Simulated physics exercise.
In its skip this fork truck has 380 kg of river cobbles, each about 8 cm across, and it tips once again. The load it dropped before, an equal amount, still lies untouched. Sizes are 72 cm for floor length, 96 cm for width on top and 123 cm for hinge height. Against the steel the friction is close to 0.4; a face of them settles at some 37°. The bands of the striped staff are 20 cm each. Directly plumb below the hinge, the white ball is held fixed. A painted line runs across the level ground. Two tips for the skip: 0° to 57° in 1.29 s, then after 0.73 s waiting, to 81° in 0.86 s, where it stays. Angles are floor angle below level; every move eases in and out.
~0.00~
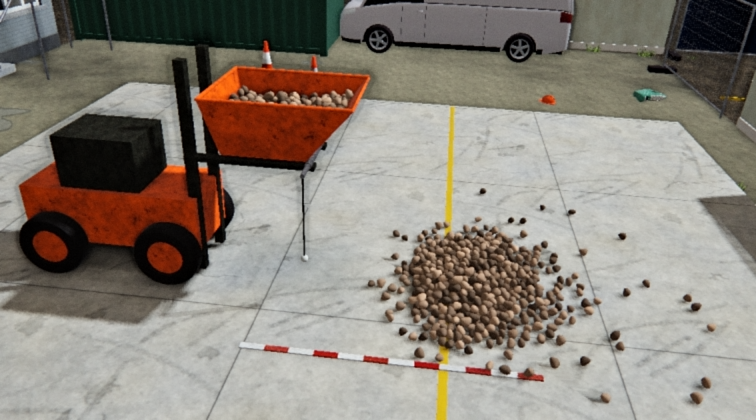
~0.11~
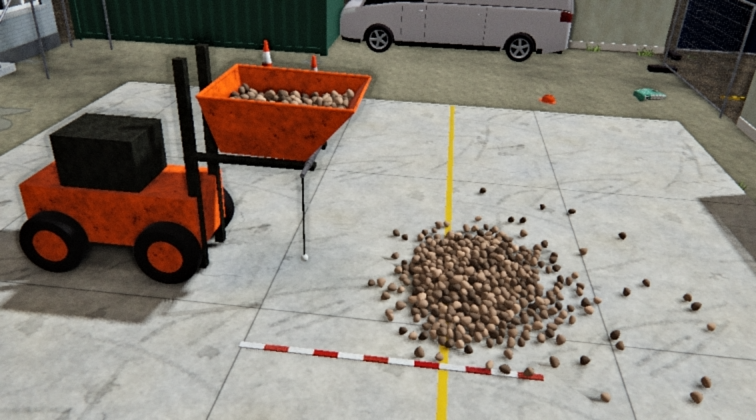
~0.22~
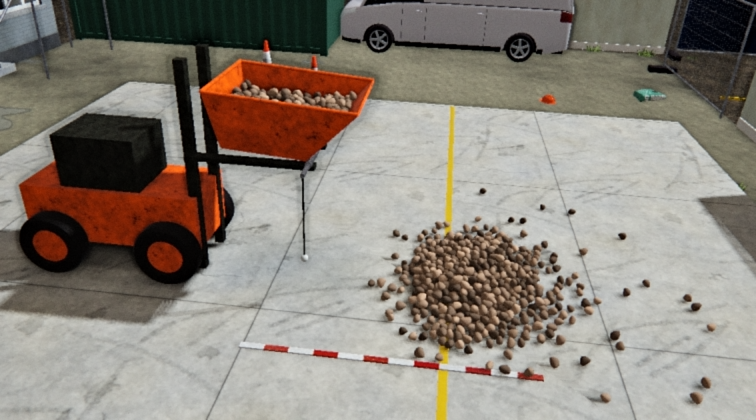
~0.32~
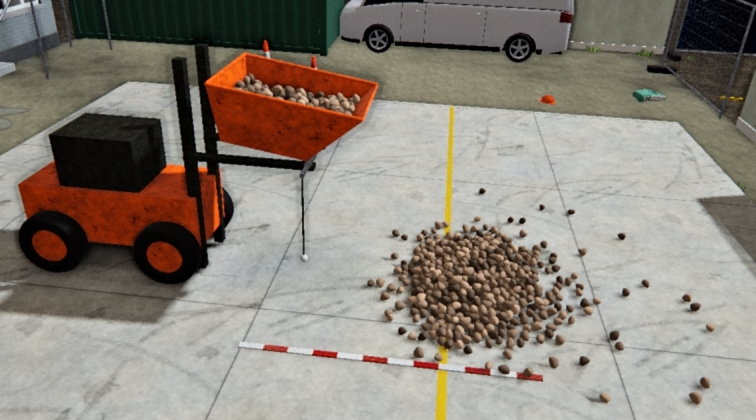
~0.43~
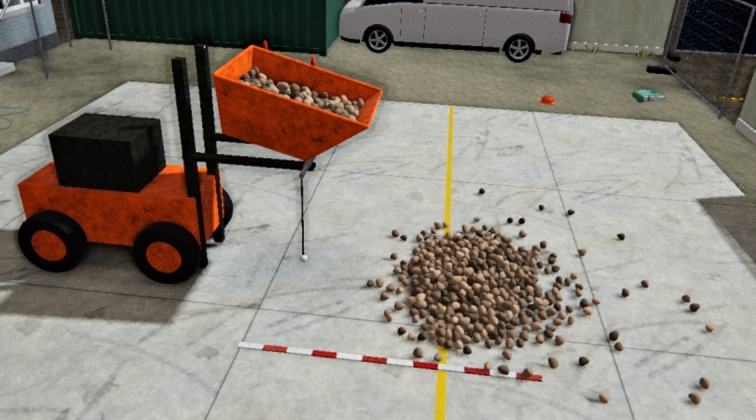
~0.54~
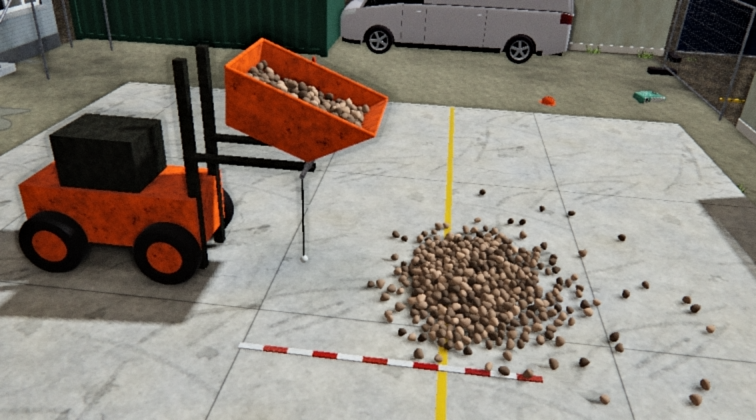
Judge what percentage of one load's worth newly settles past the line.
Around 21 %.
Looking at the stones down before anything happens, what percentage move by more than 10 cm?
10 %.
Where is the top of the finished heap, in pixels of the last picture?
The heap should peak at about (433, 250).
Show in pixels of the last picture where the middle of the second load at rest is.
Their middle rests near (423, 267).
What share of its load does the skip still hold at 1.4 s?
It still holds about 100 per cent.
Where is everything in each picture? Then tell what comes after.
The first picture shows lip at (353, 111), floor tilted 0°, highest stones at (318, 100). The earlier load is highest near (459, 261), 21 cm above ground level, 26 % short of the line, 74 % past the line.
In the second picture, the skip is at 1°, its lip at (354, 112); the top of the load is at (312, 98); the stones move at 0.2 m/s on average.
In the third picture, the skip is at 4°, its lip at (358, 115); the top of the load is at (262, 92); the stones move at 0.3 m/s on average.
The fourth picture shows lip at (363, 120), floor tilted 9°, highest stones at (256, 86); the stones move at 0.4 m/s on average.
In the fifth picture, the skip is at 15°, its lip at (368, 127); the top of the load is at (256, 80); the stones move at 0.5 m/s on average.
The sixth picture shows lip at (374, 136), floor tilted 22°, highest stones at (260, 73); the stones move at 0.5 m/s on average.
After 1.0 s the floor is at 48°; in per cent of one load, 100 in the skip, 26 short of the line, 74 past the line; the foremost stones are at (670, 311).
After 1.4 s the floor is at 57°; in per cent of one load, 99 in the skip, 27 short of the line, 74 past the line; the foremost stones are at (670, 311).
After 3.3 s the floor is at 81°; in per cent of one load, 9 in the skip, 105 short of the line, 86 past the line; the foremost stones are at (670, 311).
After 5.8 s the floor is at 81°; in per cent of one load, 0 in the skip, 105 short of the line, 95 past the line; the foremost stones are at (670, 311). Net gain past the line, 21.
